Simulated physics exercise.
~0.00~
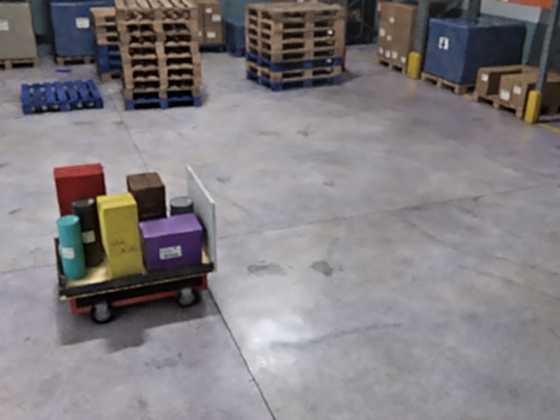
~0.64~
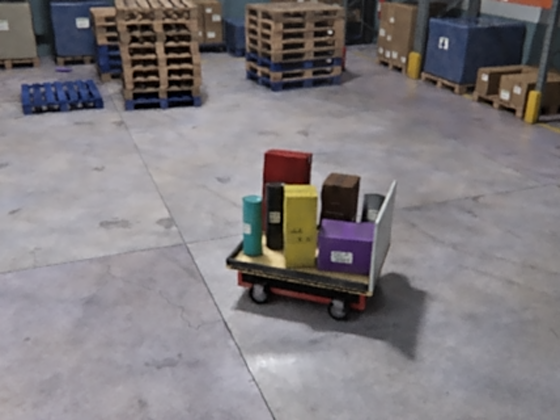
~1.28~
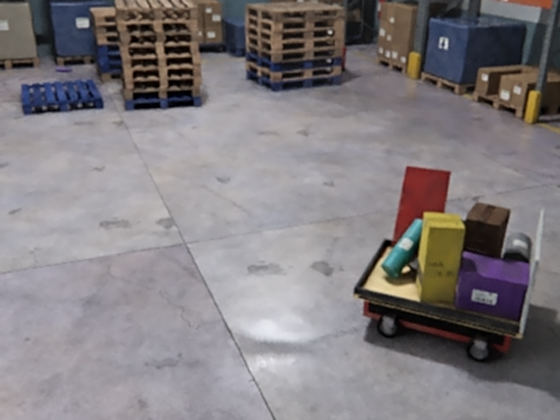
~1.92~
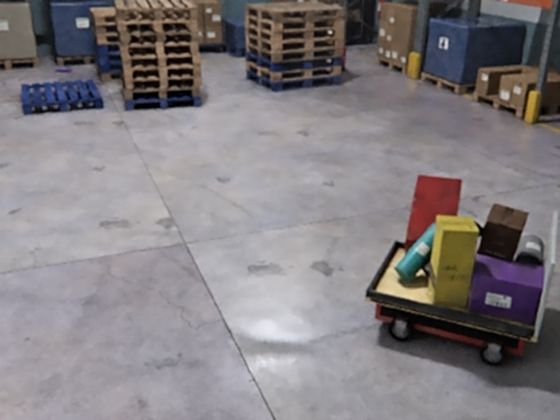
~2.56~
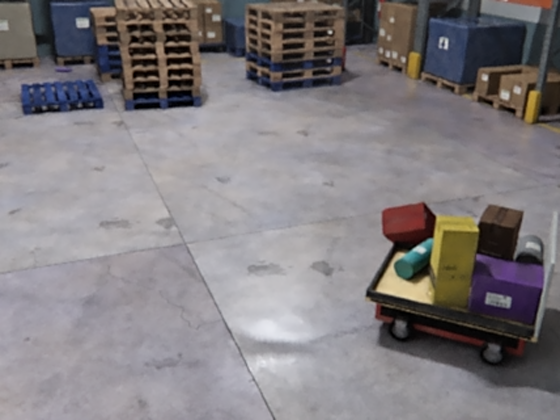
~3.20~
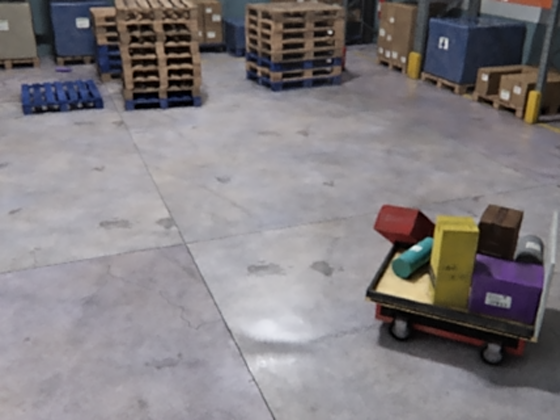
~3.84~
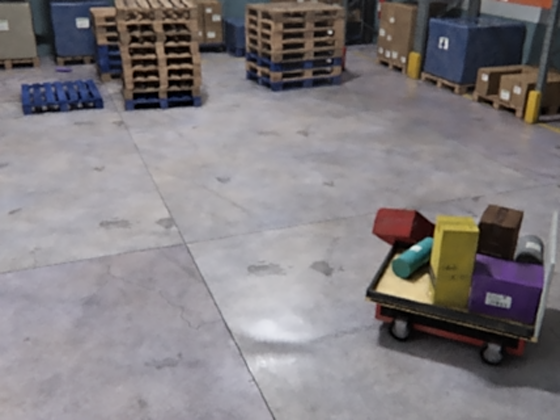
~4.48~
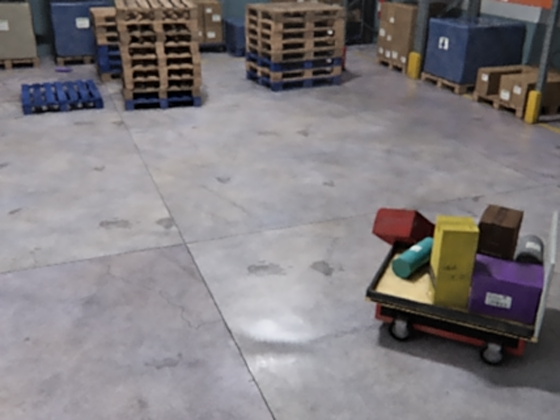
A loaded cart rolls right and stops as the red box and turquoise canister topple.
